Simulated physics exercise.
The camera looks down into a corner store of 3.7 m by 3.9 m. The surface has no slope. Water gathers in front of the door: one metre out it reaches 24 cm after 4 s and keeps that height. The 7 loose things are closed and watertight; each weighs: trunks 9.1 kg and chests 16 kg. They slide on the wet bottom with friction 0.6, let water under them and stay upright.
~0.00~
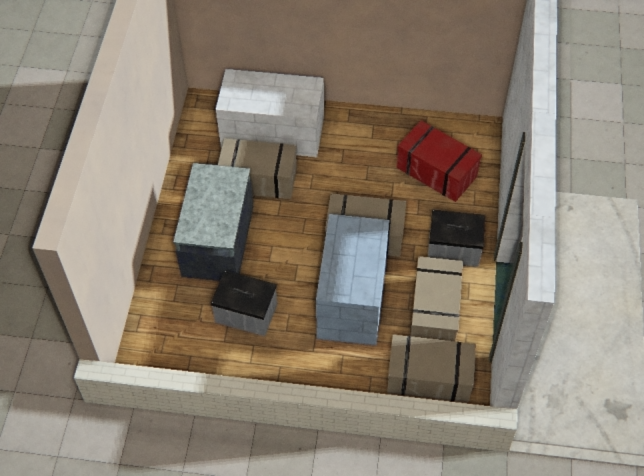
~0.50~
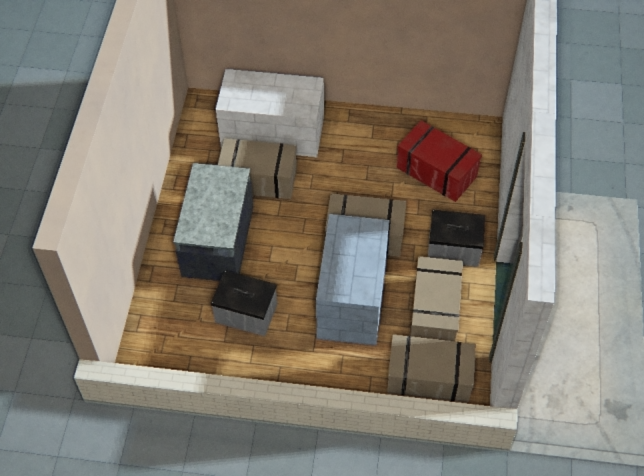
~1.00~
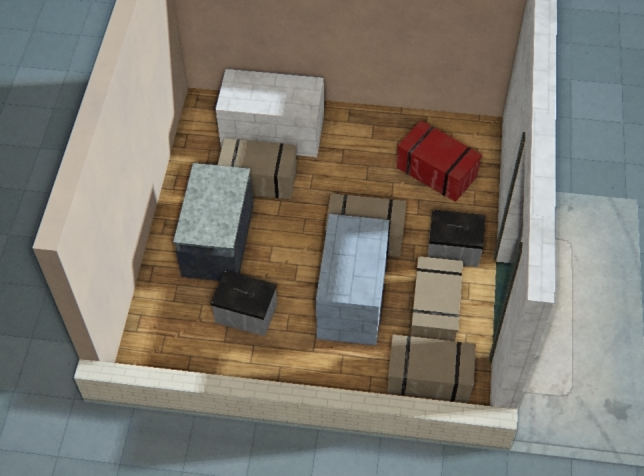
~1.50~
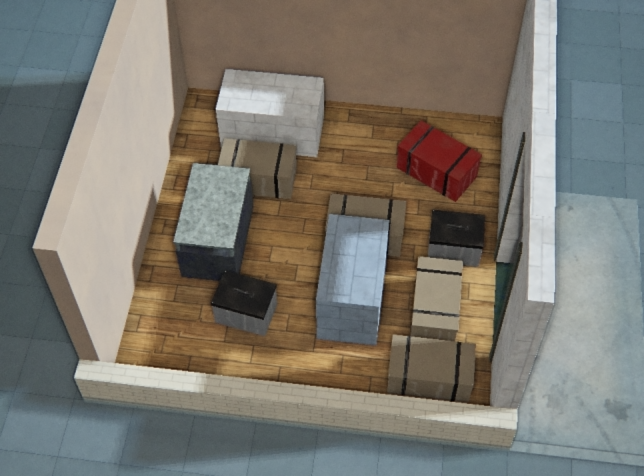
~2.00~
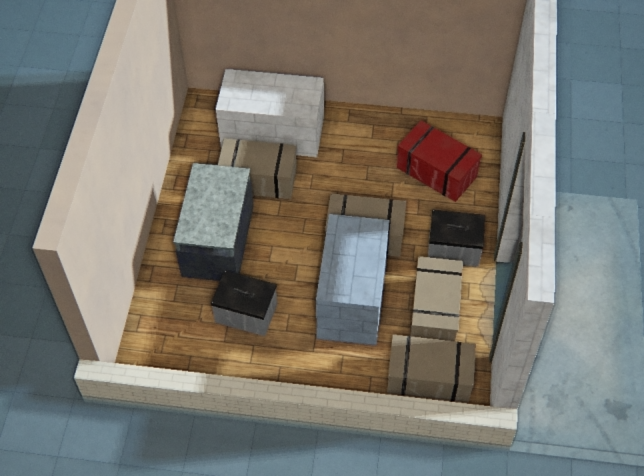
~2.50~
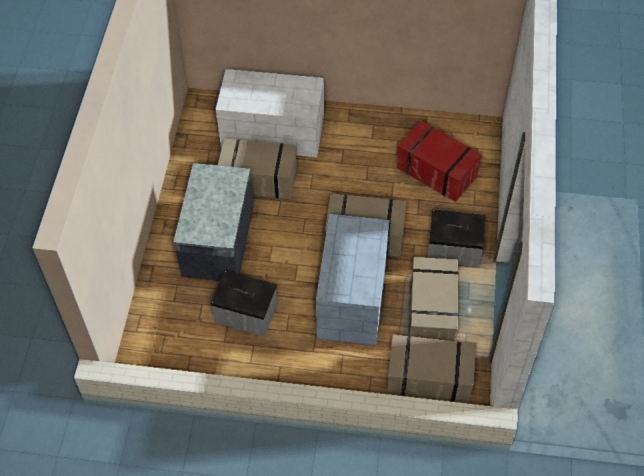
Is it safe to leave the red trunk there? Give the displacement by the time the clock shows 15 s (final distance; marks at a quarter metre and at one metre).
Red trunk is nudged along.
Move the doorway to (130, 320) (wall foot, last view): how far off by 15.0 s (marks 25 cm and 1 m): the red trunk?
In that case the red trunk slides a little.
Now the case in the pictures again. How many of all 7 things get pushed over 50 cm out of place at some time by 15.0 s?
I count 5.
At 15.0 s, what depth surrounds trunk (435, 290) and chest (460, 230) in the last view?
Roughly 21 and 14 cm.
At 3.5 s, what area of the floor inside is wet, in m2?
Some 2.0 m2.
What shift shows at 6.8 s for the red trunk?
About 20 cm.
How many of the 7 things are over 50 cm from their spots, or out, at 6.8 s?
By then 1.
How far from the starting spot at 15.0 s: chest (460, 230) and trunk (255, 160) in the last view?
In that order: 120 cm, 100 cm.
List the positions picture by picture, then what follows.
The first frame shows the red trunk at (440, 150), on the bottom; 0.0 m2 under water; 0 of 7 have shifted.
The second frame shows the red trunk at (440, 150) rests on the ground; 0.0 m2 under water; 0 of 7 have shifted.
The third frame shows the red trunk at (440, 150) rests on the ground; water covers 0.0 m2; 0 of 7 have shifted.
The fourth frame shows the red trunk at (440, 150) rests on the ground; 0.0 m2 under water; 0 of 7 have shifted.
The fifth frame shows the red trunk at (440, 150) rests on the ground; water covers 0.1 m2; 0 of 7 have shifted.
The sixth frame shows the red trunk at (440, 150), on the bottom; 0.4 m2 under water; 0 of 7 have shifted.
After 3.5 s the red trunk is near (440, 150), 0.0 m from its start, aground; 1 afloat.
After 6.8 s the red trunk is near (455, 138), 0.2 m from its start, aground; 4 afloat.
After 11.0 s the red trunk is near (458, 132), 0.3 m from its start, afloat; 7 afloat.
After 15.0 s the red trunk is near (457, 187), 0.6 m from its start, afloat; 7 afloat.
